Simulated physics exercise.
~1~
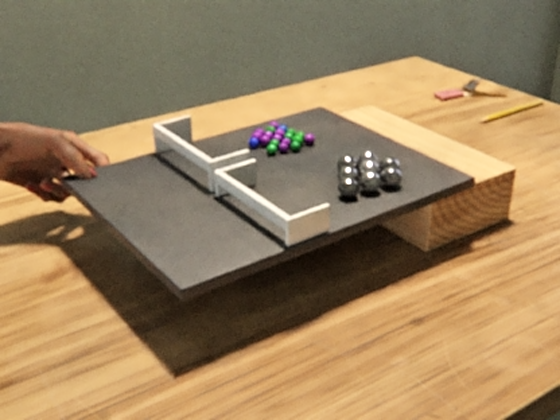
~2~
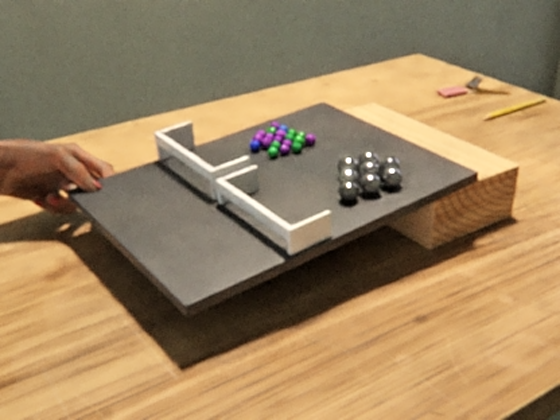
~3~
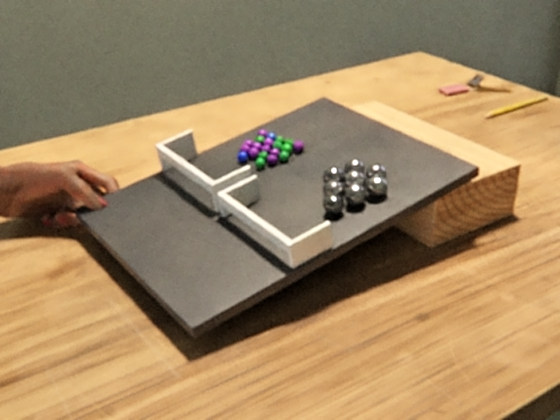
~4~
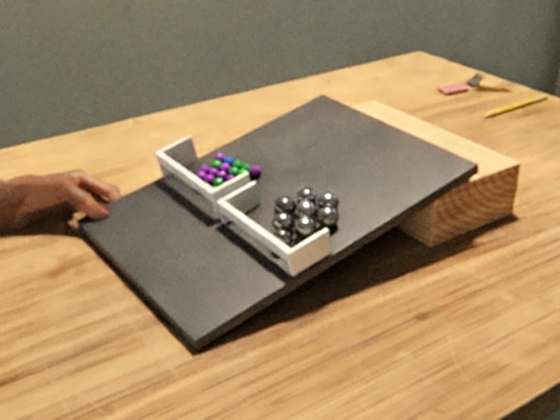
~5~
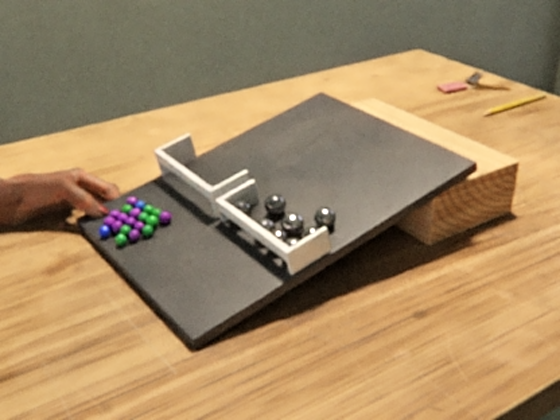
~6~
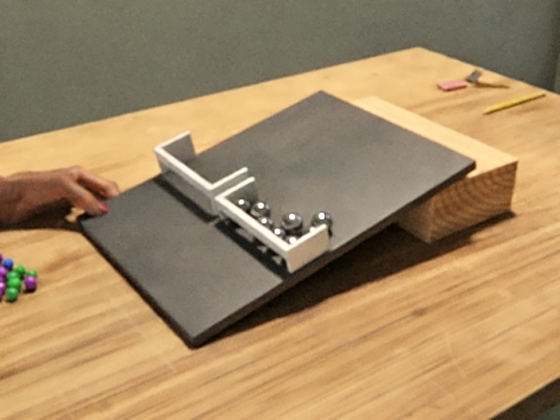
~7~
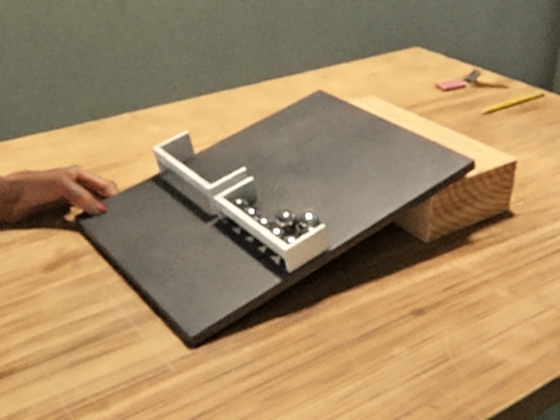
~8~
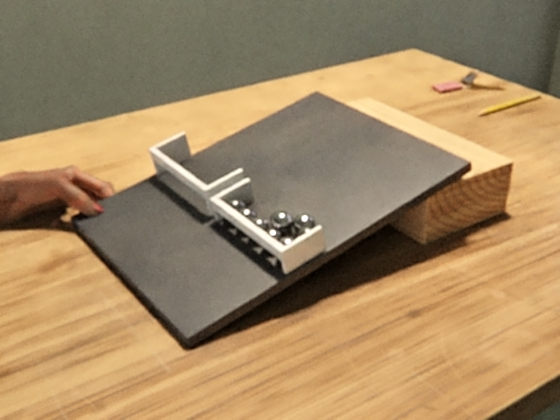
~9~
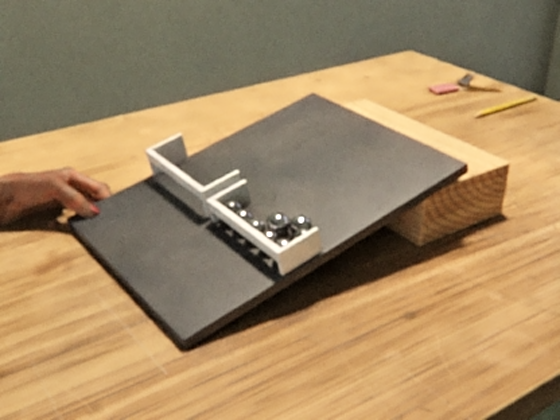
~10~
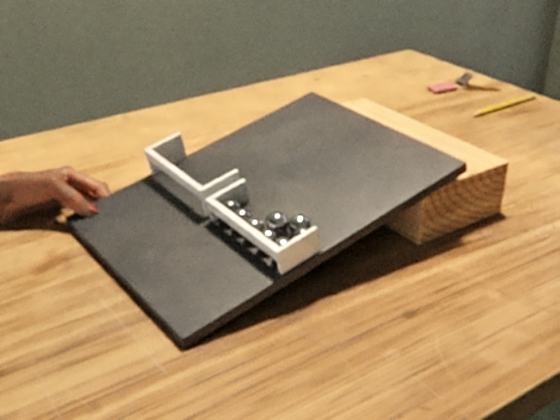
A dark grey board, one end propped on a pale wooden block and the other held by a hand at left, lies on a wooden table seen from above at an angle by a slightly swaying camera. Two white bars cross it, with small purple, green and blue balls behind the far one and larger shiny dark balls behind the near one. The hand lowers its end, and both groups roll down toward the bars. The small balls pass beneath theirs, roll off the board and leave view at left, while the dark balls stay gathered against the near bar.
